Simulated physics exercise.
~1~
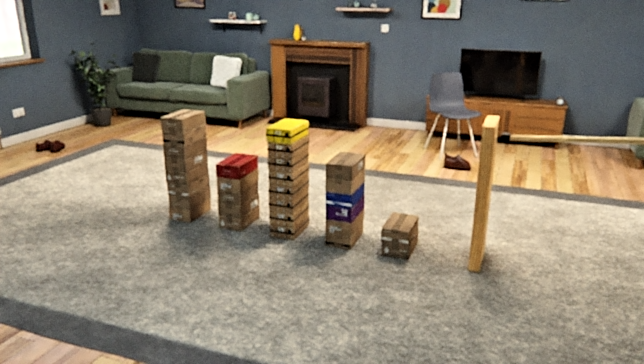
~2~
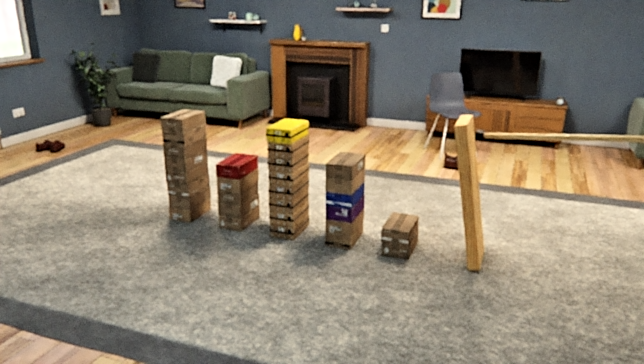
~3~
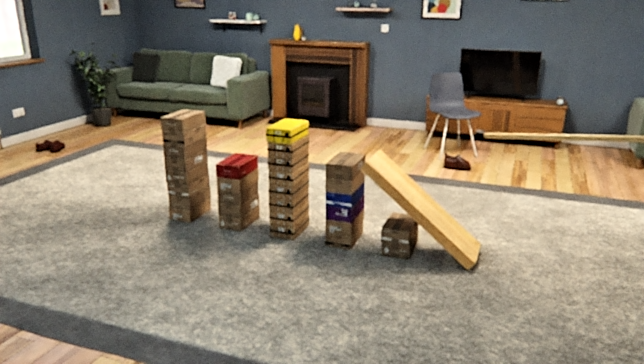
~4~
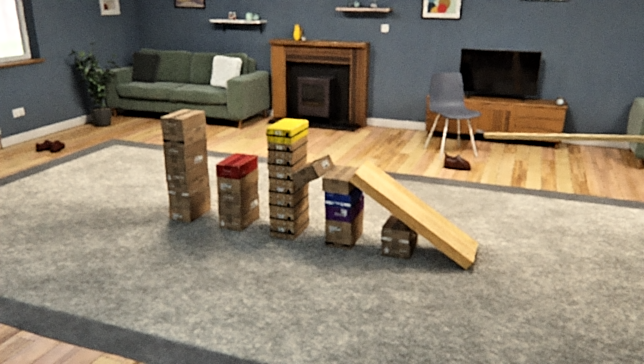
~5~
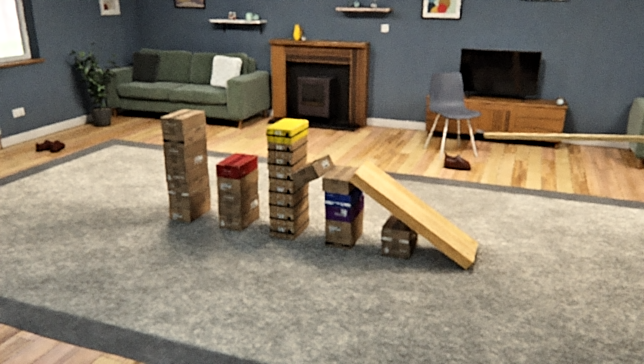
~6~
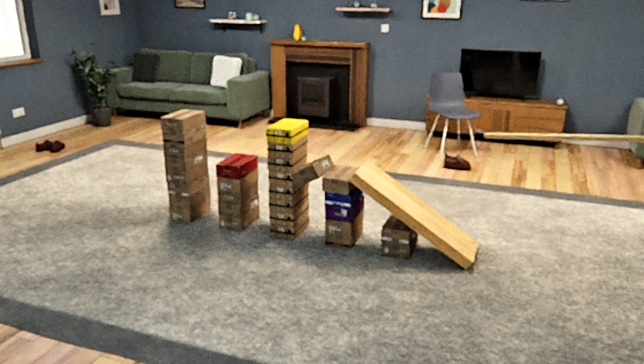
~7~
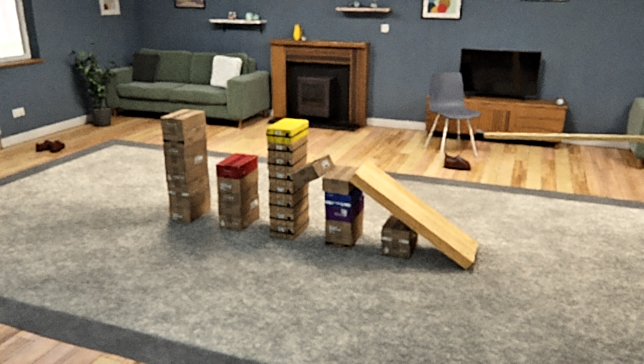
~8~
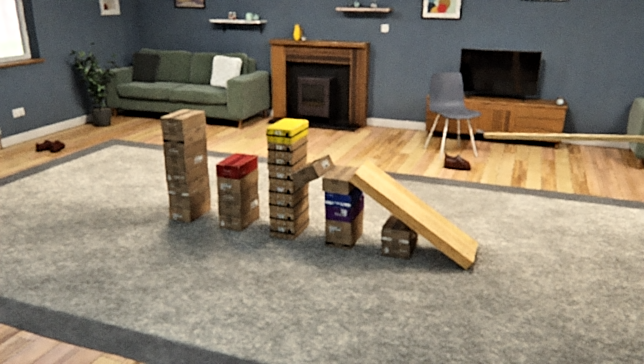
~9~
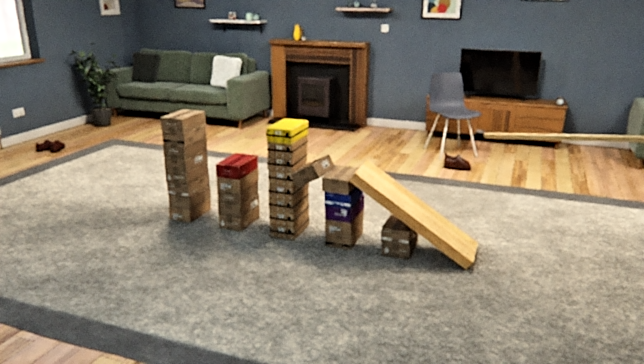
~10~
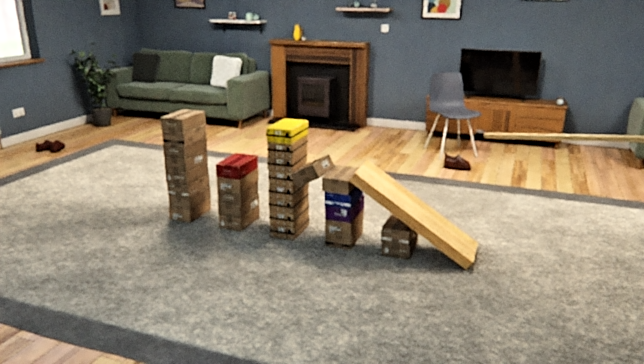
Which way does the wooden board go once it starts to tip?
The board moves to the left, toward the stacks of boxes, and ends up leaning on one of them.
In this clip, a pole tips an upright wooden board leftward toward a row of box stacks, and it comes to rest leaning on the nearest tall stack. One box there shifts left and tilts against the yellow-topped stack, while every stack stays standing.
